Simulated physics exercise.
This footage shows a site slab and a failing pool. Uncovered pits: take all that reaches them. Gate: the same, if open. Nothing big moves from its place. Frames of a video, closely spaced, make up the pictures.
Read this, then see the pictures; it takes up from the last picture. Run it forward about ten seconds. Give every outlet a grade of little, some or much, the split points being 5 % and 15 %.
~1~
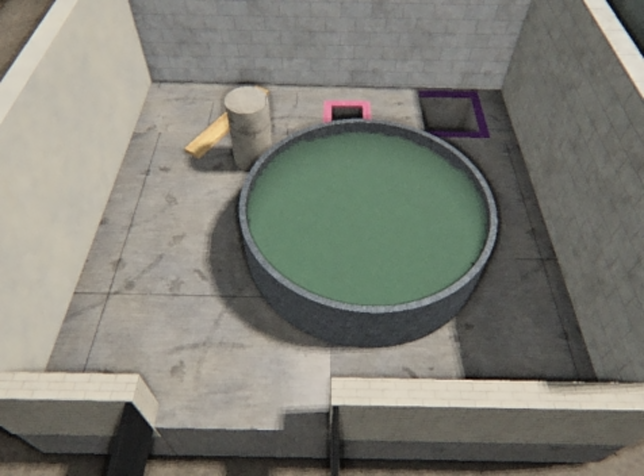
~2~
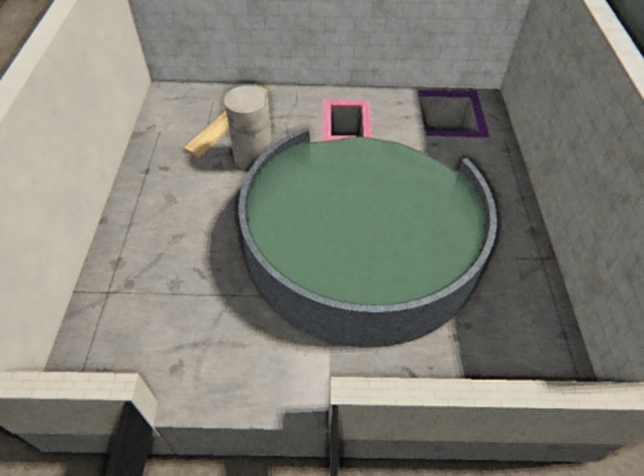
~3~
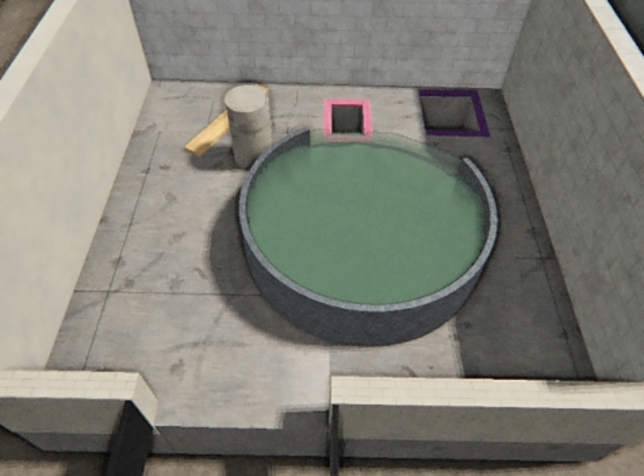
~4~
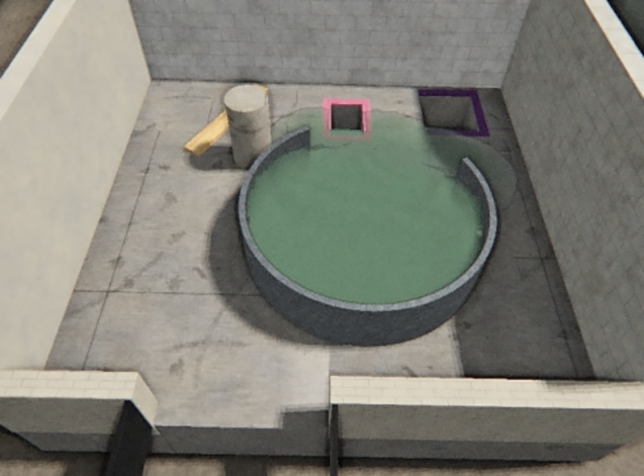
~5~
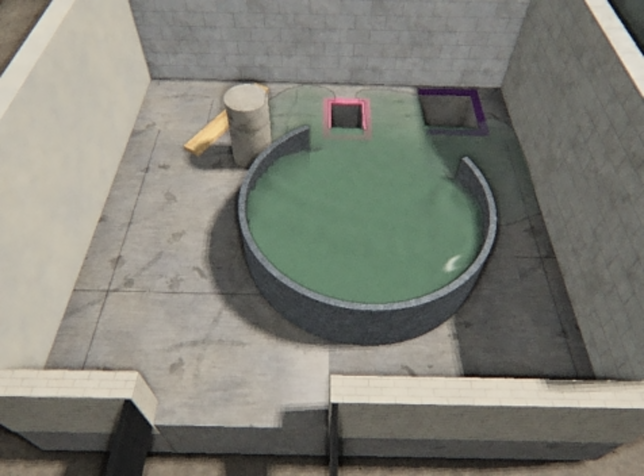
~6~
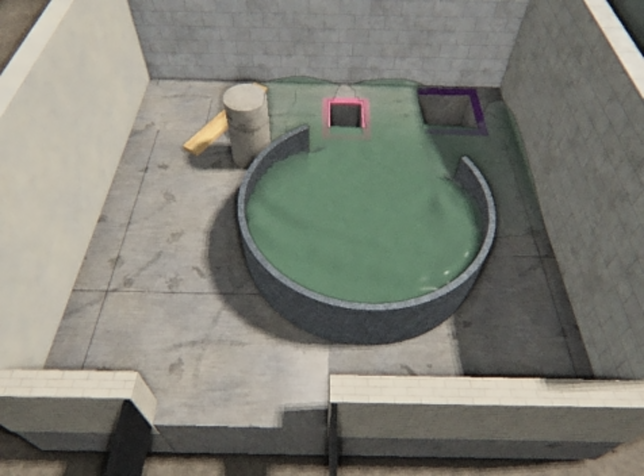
Grades: Gate - little; pink pit - much; purple pit - much.
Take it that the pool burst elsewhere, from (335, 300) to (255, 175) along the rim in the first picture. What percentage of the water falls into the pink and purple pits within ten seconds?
The pink pit gets 10 per cent and the purple pit 6 per cent.
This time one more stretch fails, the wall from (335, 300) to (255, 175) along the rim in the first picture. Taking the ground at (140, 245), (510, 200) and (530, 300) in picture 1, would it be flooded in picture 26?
Going point by point: Waterlogged, left unwetted, left unwetted.
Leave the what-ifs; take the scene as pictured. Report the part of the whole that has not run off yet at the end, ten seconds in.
Roughly 24 parts in every hundred.
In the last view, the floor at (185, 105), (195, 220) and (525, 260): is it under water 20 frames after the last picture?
Drenched; left dry; drenched.
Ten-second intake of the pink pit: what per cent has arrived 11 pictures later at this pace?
I'd put it at 45 percent.
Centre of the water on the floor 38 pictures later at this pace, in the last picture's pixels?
Close to (329, 198).
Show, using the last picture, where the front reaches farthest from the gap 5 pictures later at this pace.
My guess is roughly (172, 82).
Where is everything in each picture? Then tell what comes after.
The first picture shows the round tank at (367, 205) is whole and still.
In the second picture, water pours out on the round tank's far side and has run to a hidden place.
In the third picture, the front is at a hidden place, out from the gap on the round tank's far side.
In the fourth picture, the front is at (511, 179), out from the gap on the round tank's far side.
In the fifth picture, the front is at (294, 91), out from the gap on the round tank's far side.
In the sixth picture, water pours out on the round tank's far side and has run to (268, 83).
A moment on, water covers 35 % of the floor; the gate 0 %, the pink pit 7 %, the purple pit 7 %.
Next, water covers 40 % of the floor; the gate 0 %, the pink pit 13 %, the purple pit 18 %.
Then, water covers 55 % of the floor; the gate 0 %, the pink pit 19 %, the purple pit 30 %.
Later, water covers 85 % of the floor; the gate 0 %, the pink pit 25 %, the purple pit 40 %.
In the end, water covers 95 % of the floor; the gate 1 %, the pink pit 28 %, the purple pit 47 %.
